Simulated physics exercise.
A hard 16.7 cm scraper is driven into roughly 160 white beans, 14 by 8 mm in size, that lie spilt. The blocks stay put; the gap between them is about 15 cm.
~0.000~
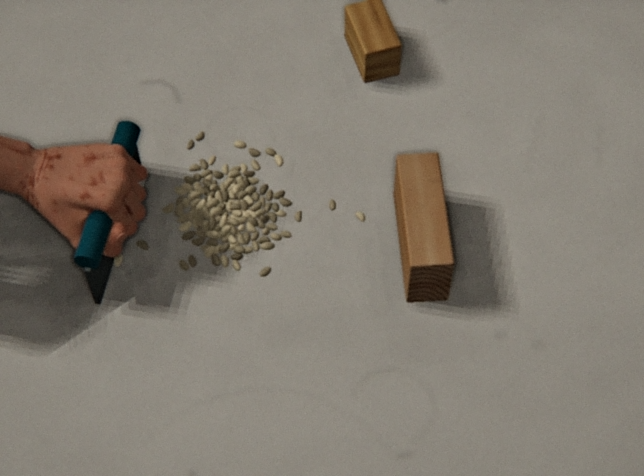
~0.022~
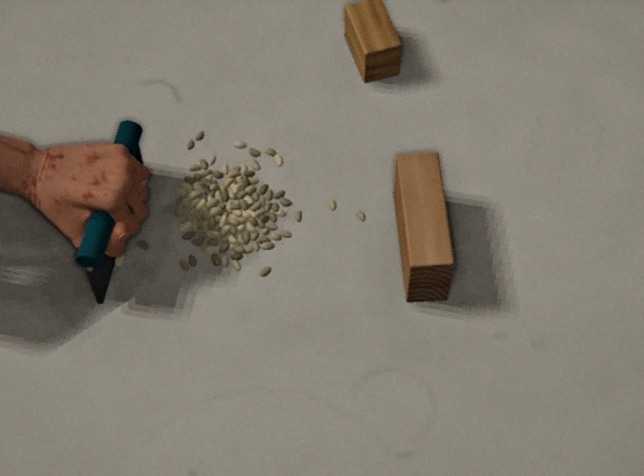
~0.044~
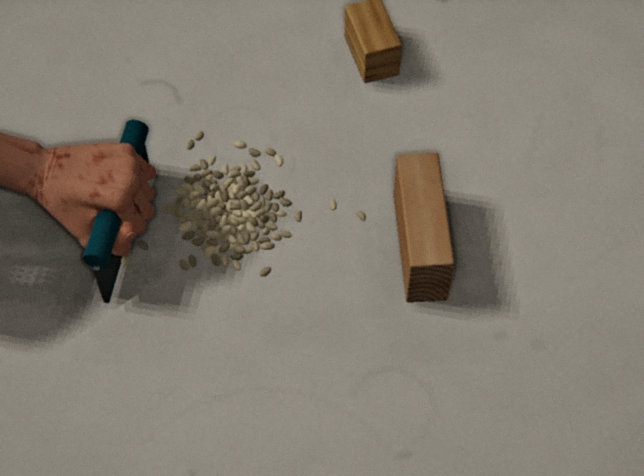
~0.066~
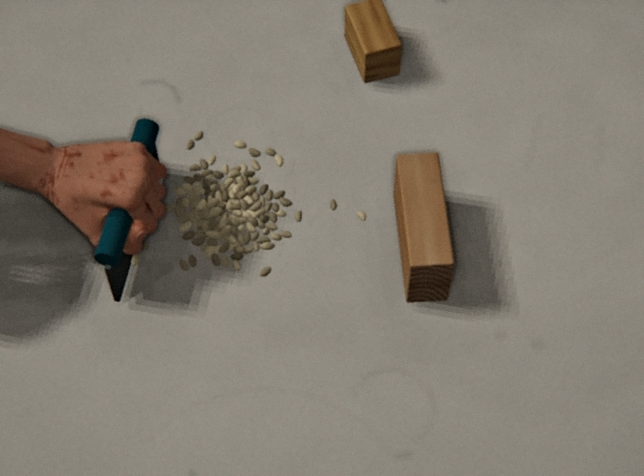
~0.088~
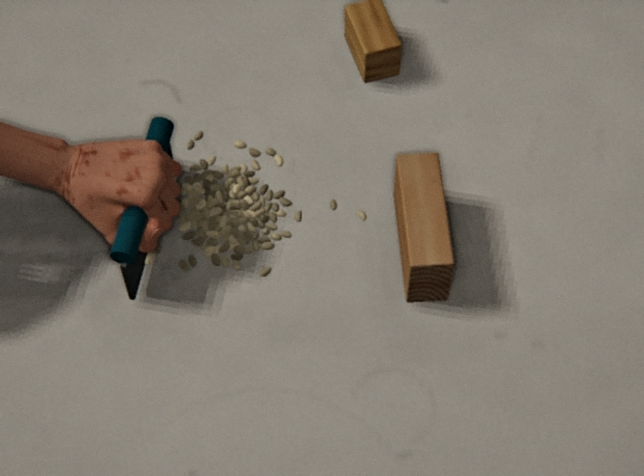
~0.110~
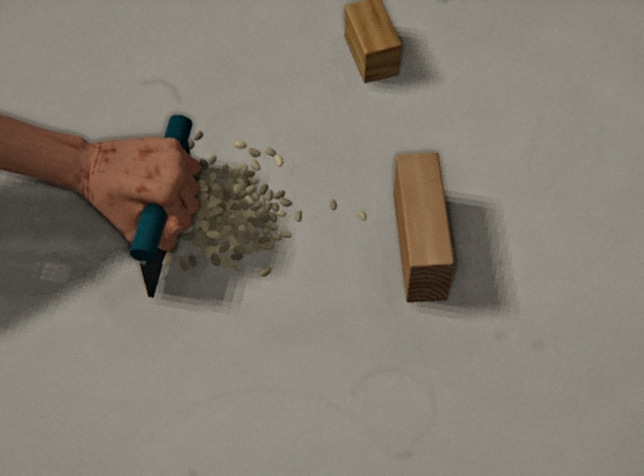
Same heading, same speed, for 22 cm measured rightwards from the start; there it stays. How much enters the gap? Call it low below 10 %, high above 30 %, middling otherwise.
I would say middling.
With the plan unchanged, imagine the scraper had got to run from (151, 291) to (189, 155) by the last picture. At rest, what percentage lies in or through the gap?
Through the gap: 5 per cent.
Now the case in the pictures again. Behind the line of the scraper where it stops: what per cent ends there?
I'd say some 5 per cent.
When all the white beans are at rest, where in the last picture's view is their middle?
I'd put it somewhere close to (380, 218).
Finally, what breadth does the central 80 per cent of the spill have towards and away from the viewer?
20 cm.
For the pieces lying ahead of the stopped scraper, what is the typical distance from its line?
About 6 cm.
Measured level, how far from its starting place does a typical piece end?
Roughly 16 cm.
Then, at 0.27 s, scraper 19 cm from its start, spill 19 cm wide; held up before the blocks 100 %.
Then, at 0.42 s, scraper 22 cm from its start, spill 24 cm wide; in or through the gap 20 %, round the near block 5 %, held up before the blocks 75 %.
Then, at 0.56 s, scraper 22 cm from its start, spill 26 cm wide; in or through the gap 20 %, round the near block 10 %, held up before the blocks 70 %.
In the end, at 2.5 s, in or through the gap 20 %, round the near block 10 %, round the far block 0 %, held up before the blocks 70 %.
